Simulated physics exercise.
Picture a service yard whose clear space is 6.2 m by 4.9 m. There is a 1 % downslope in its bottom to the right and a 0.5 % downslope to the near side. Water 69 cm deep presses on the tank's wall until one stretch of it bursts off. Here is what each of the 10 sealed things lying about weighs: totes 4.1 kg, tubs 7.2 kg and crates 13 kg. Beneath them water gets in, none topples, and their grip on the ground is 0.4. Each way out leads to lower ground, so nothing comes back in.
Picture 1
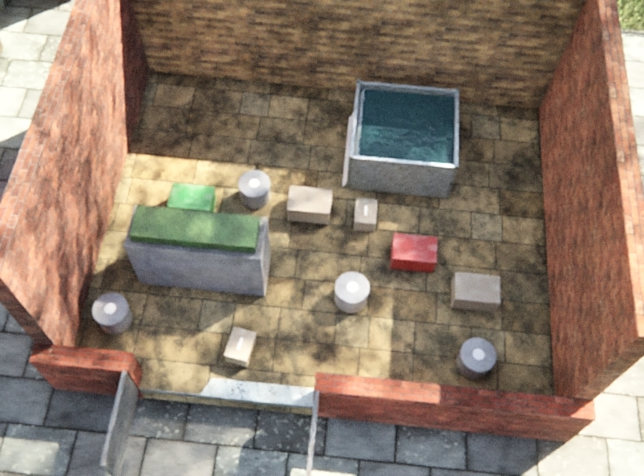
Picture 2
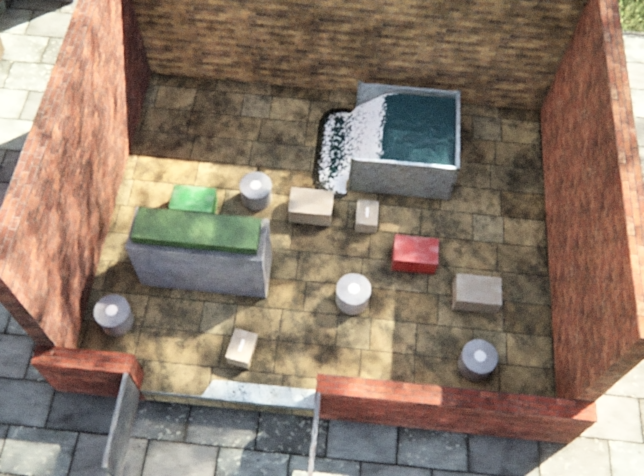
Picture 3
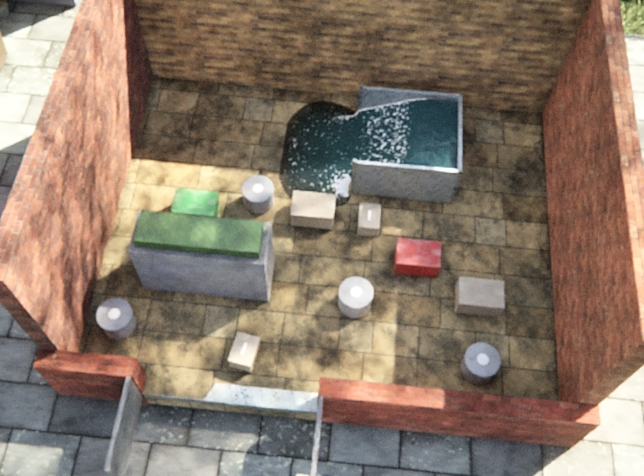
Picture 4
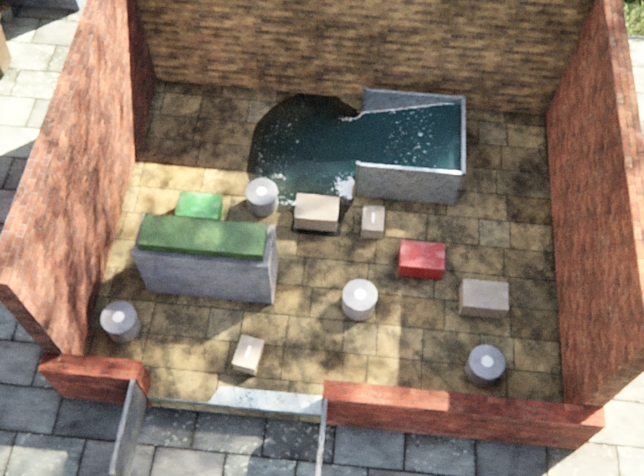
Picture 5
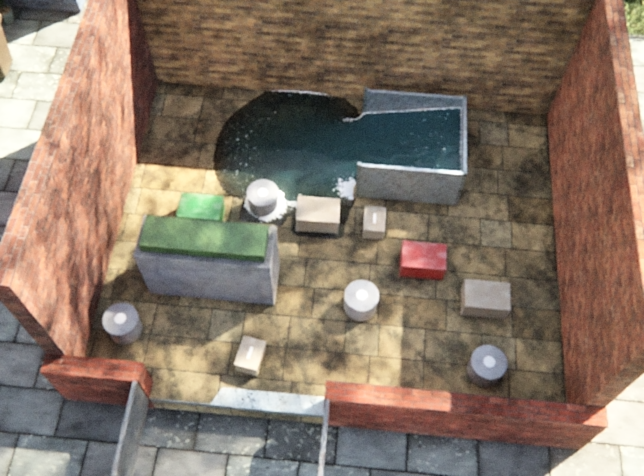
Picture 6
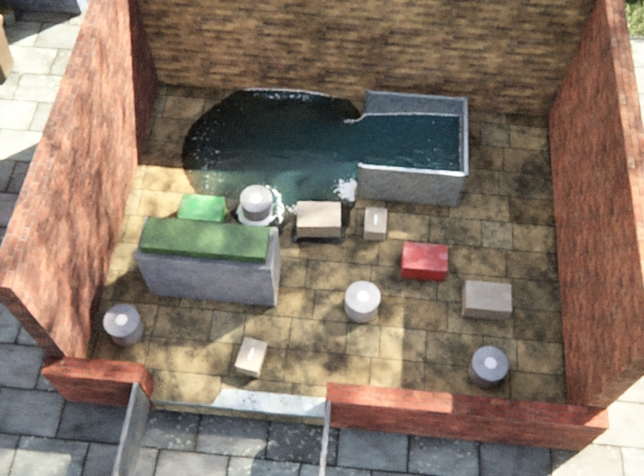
Dark water pours from the left side of a grey tank at the back of a brick-walled yard, seen from high above, and spreads leftward across the paving in a widening pool. Pale round tubs, a red crate on the right, a green crate behind a green-topped block and other pale boxes stand about. The water foams around the nearest tub, which shifts slightly, while the view drifts very slightly.
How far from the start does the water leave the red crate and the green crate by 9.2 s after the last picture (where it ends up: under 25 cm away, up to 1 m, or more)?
My prediction: The red crate goes a long way; the green crate goes a long way.
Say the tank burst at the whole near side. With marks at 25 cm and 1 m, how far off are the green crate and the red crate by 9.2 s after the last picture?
Note: Green crate unmoved, red crate swept well away.
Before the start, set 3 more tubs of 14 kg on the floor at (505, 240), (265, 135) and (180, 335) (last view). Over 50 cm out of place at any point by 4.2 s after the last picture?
From first to last: Does not reach it, surpasses it, does not reach it.
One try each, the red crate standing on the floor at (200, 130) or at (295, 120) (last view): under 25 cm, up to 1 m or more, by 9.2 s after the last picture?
At the first spot it winds up far off; at the second it winds up far off.
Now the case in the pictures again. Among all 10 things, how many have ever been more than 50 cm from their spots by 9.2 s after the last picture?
It works out to 10.
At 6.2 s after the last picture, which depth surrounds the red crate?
I'd put it at about 4 cm.
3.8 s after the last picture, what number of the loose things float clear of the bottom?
That would be 2 of them.
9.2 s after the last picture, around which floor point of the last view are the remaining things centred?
Mean floor pixel: About (426, 303).
Then, 1.2 s after the last picture the red crate is near (425, 256), 0.0 m from its start, aground; the green crate is near (140, 230), 0.9 m from its start, afloat; 0 of 10 are out; 2 afloat.
Then, 3.8 s after the last picture the red crate is near (425, 256), 0.0 m from its start, aground; the green crate is near (155, 341), 2.1 m from its start, afloat; 0 of 10 are out; 2 afloat.
Then, 6.2 s after the last picture the red crate is near (515, 266), 1.2 m from its start, aground; the green crate is near (290, 344), 2.4 m from its start, aground; 0 of 10 are out; 2 afloat.
Then, 9.2 s after the last picture the red crate is near (535, 251), 1.5 m from its start, afloat; the green crate is near (295, 346), 2.5 m from its start, aground; 0 of 10 are out; 6 afloat.
